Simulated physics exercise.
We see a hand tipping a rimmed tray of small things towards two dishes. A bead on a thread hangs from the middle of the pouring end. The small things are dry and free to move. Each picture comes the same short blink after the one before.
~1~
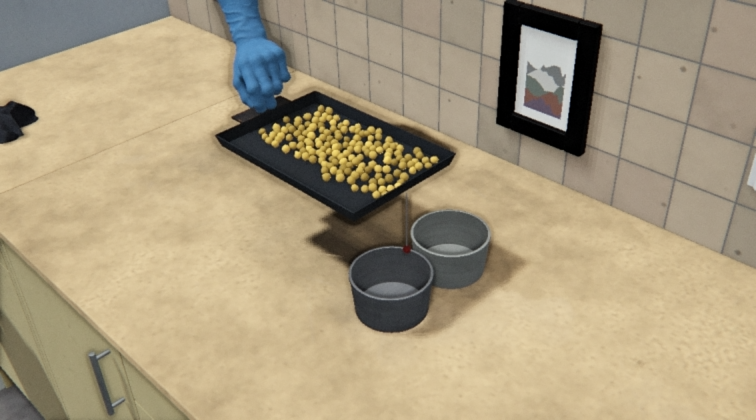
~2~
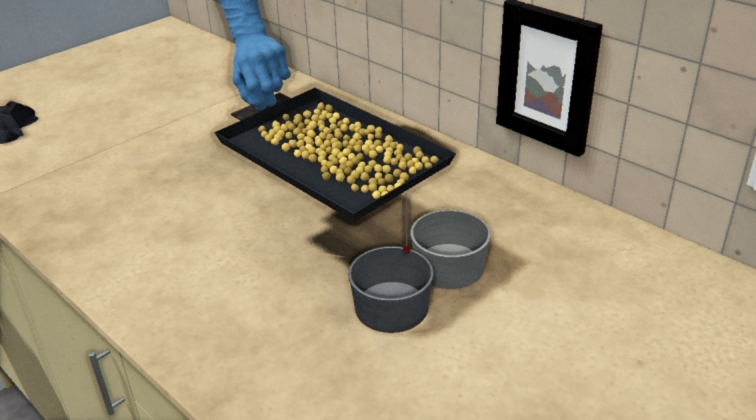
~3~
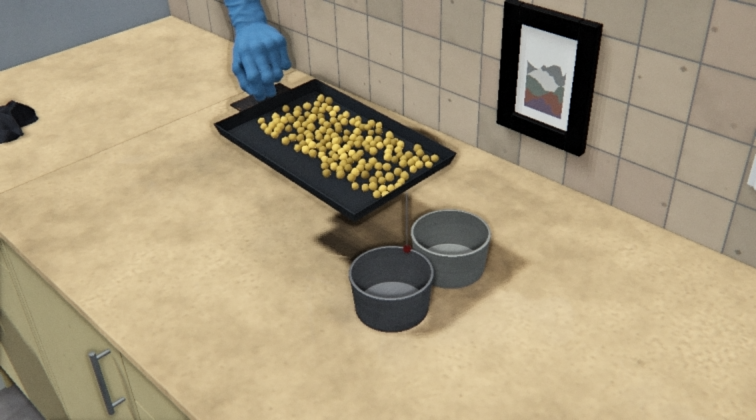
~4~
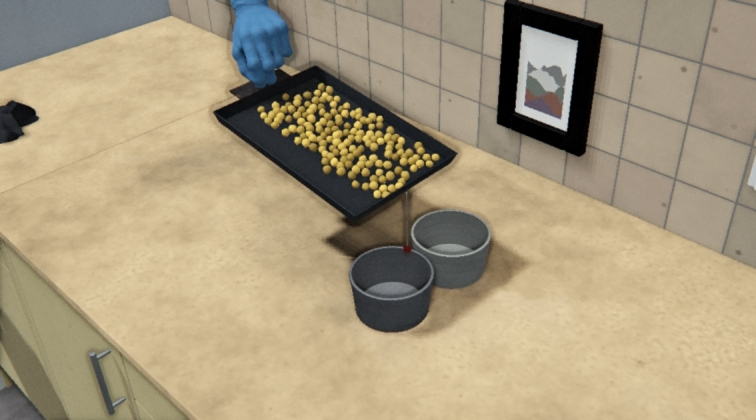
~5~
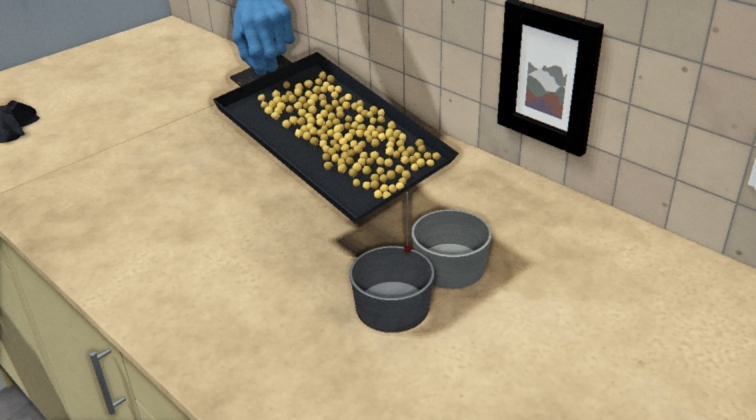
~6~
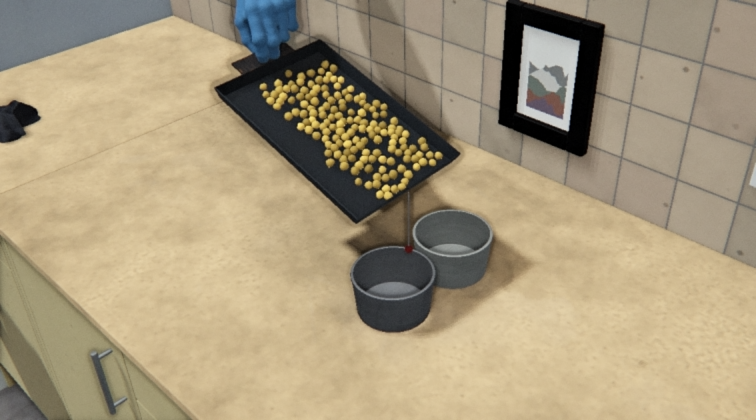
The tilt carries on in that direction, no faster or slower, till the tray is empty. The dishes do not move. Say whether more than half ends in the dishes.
Together they catch less than half.
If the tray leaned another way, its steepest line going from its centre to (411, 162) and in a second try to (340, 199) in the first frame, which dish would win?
The first try: The right dish. The second: The left one.
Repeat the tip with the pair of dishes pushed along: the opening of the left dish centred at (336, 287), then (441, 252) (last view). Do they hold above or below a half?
At the first place the smaller part, at the second the smaller part.
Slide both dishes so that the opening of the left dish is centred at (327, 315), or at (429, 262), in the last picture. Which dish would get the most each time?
First right, then the left-hand dish.
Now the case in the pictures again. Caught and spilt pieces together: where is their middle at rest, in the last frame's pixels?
At about (423, 330).
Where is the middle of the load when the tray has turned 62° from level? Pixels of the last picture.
Near (391, 171).
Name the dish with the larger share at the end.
Fuller: The left one.
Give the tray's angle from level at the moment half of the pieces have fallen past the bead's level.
Near 105 degrees.
Soon, tray tipped steeply; nearly all on the tray; a stray few in the air.
A while on, tray tipped past a quarter turn; about half on the tray; a small part in the left dish; a small part outside both; about a quarter in the air.
Towards the end, tray tipped past a quarter turn; about a quarter in the left dish; most outside both.
Finally, tray tipped past a quarter turn; about a quarter in the left dish; none in the right dish; most outside both.
